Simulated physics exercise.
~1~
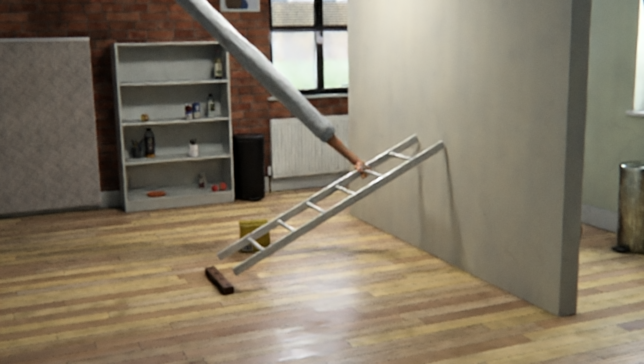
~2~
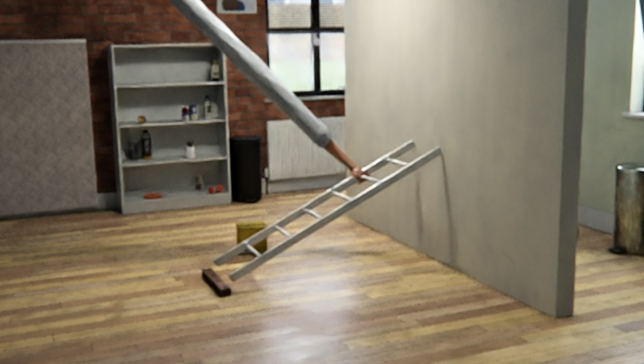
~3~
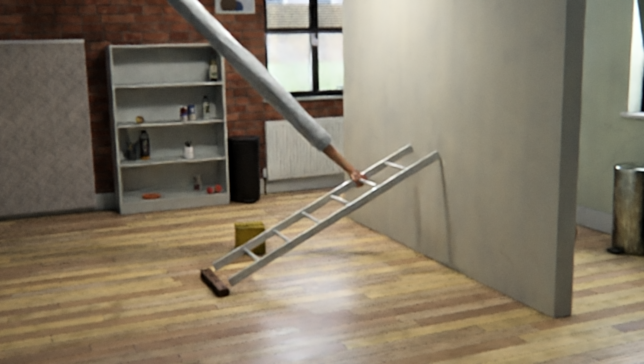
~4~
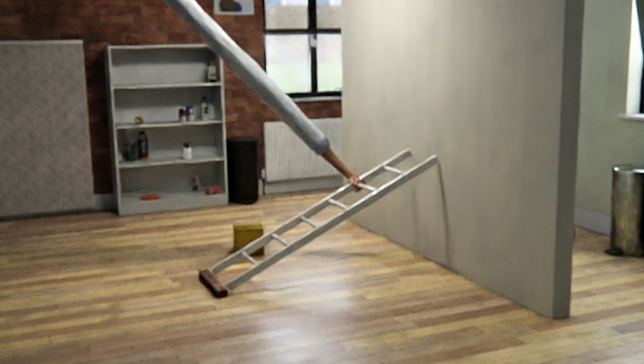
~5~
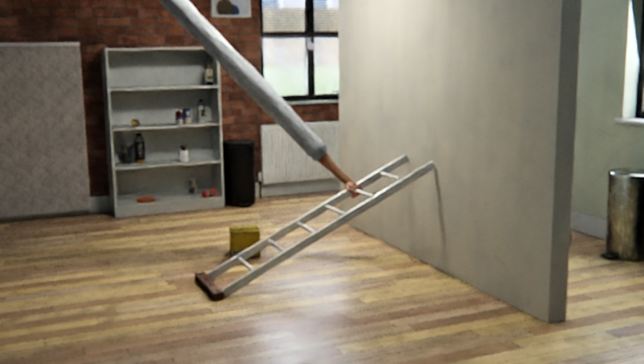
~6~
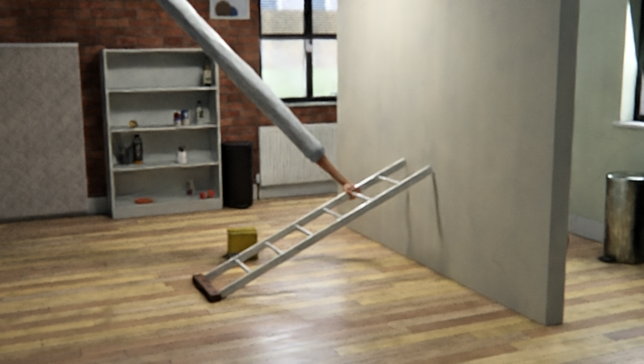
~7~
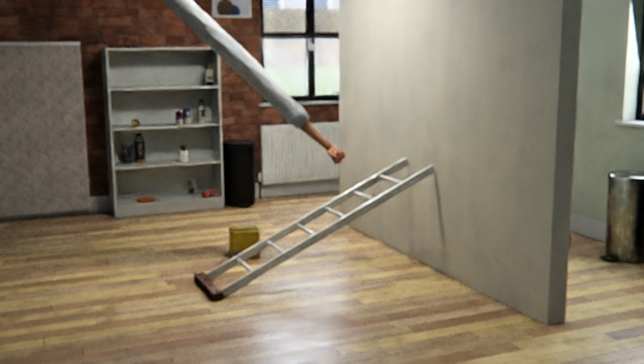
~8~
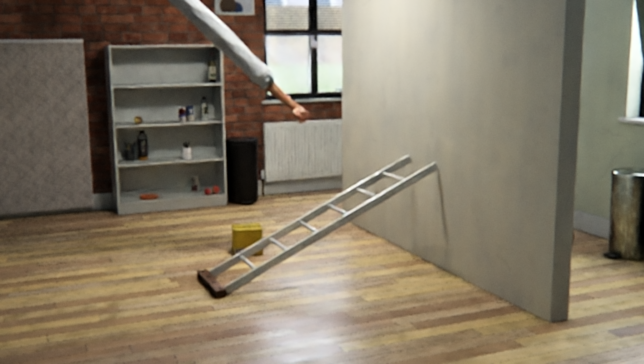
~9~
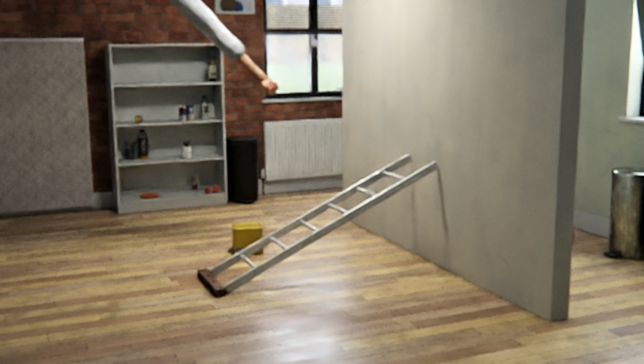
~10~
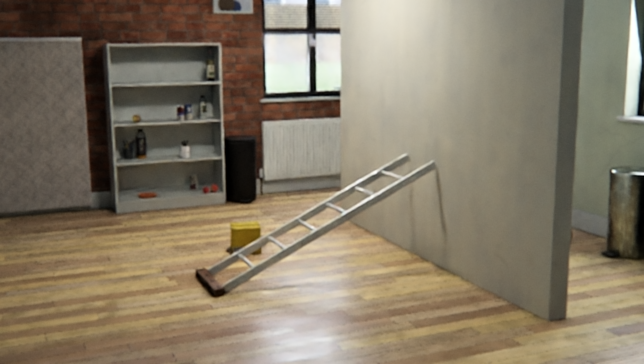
White gate being lowered by a hand at a slant between a floor batten and wall, then staying leaning once released.
